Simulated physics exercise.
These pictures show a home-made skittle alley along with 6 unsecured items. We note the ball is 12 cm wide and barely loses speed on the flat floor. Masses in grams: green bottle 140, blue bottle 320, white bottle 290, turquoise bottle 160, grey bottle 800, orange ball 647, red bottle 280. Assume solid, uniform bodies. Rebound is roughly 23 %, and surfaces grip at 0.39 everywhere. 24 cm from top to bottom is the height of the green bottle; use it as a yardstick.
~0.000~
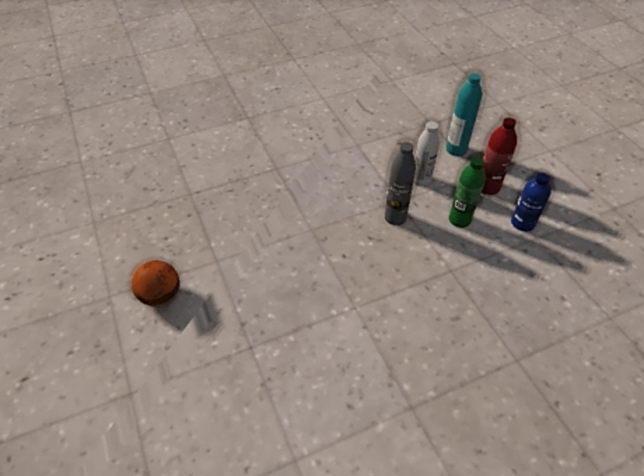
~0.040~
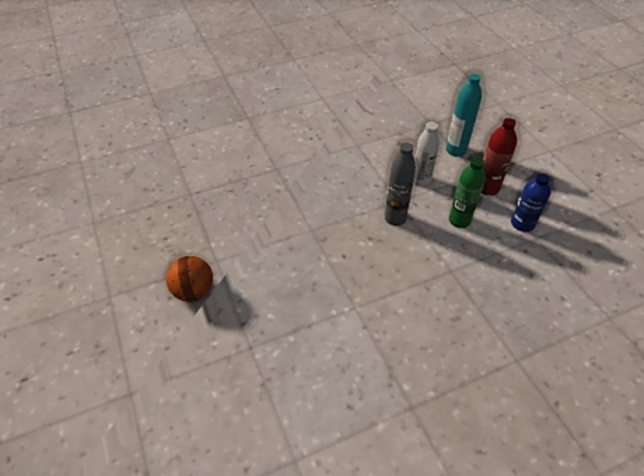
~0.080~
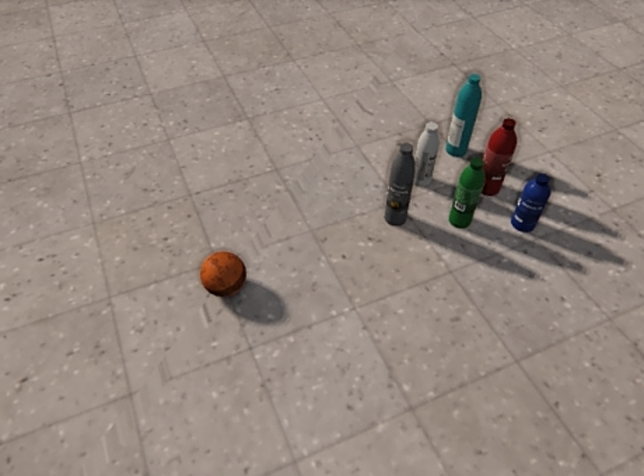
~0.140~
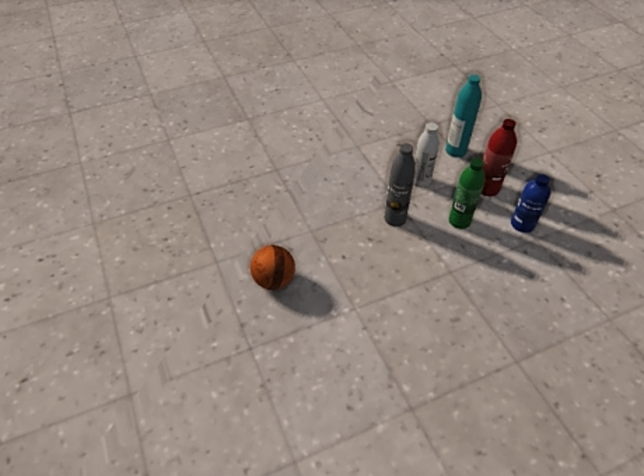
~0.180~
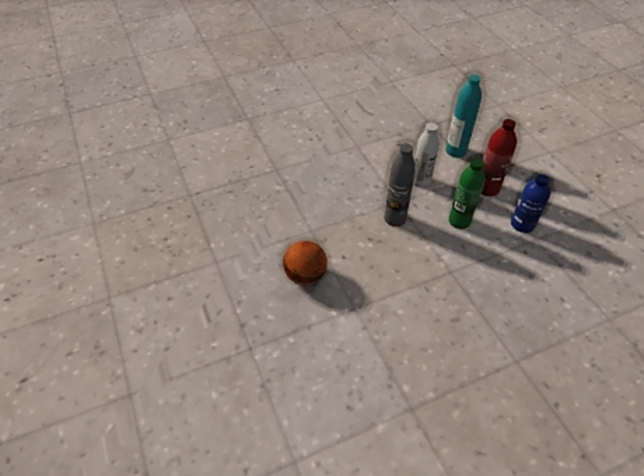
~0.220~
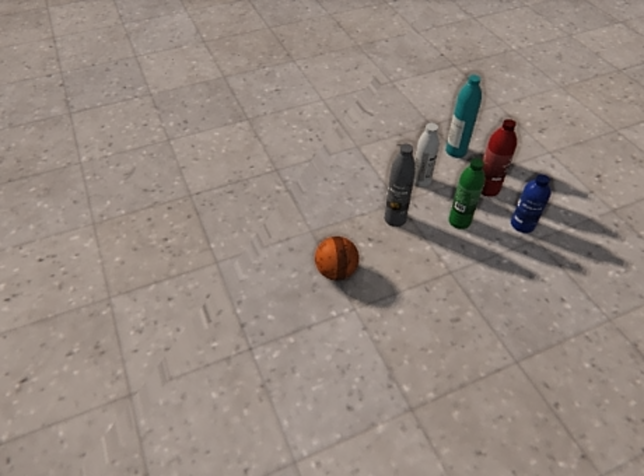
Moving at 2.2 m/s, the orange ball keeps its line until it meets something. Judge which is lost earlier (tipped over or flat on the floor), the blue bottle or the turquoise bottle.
I would say the former one.
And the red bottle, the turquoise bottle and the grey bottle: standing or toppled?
In the last frame the red bottle remains up, the turquoise bottle remains up and the grey bottle remains up.
After 0.72 s, 147 cm rolled; blue bottle on its side near (551, 173).
After 1.62 s, blue bottle on its side near (561, 174).
In the end (2.4 s), toppled on the floor, blue bottle; the other 5 under 8 cm from the start. At the end, from the last picture's camera, blue bottle near (563, 175), turquoise bottle near (465, 117). Blue bottle went at 0.64 s; turquoise bottle was never lost.
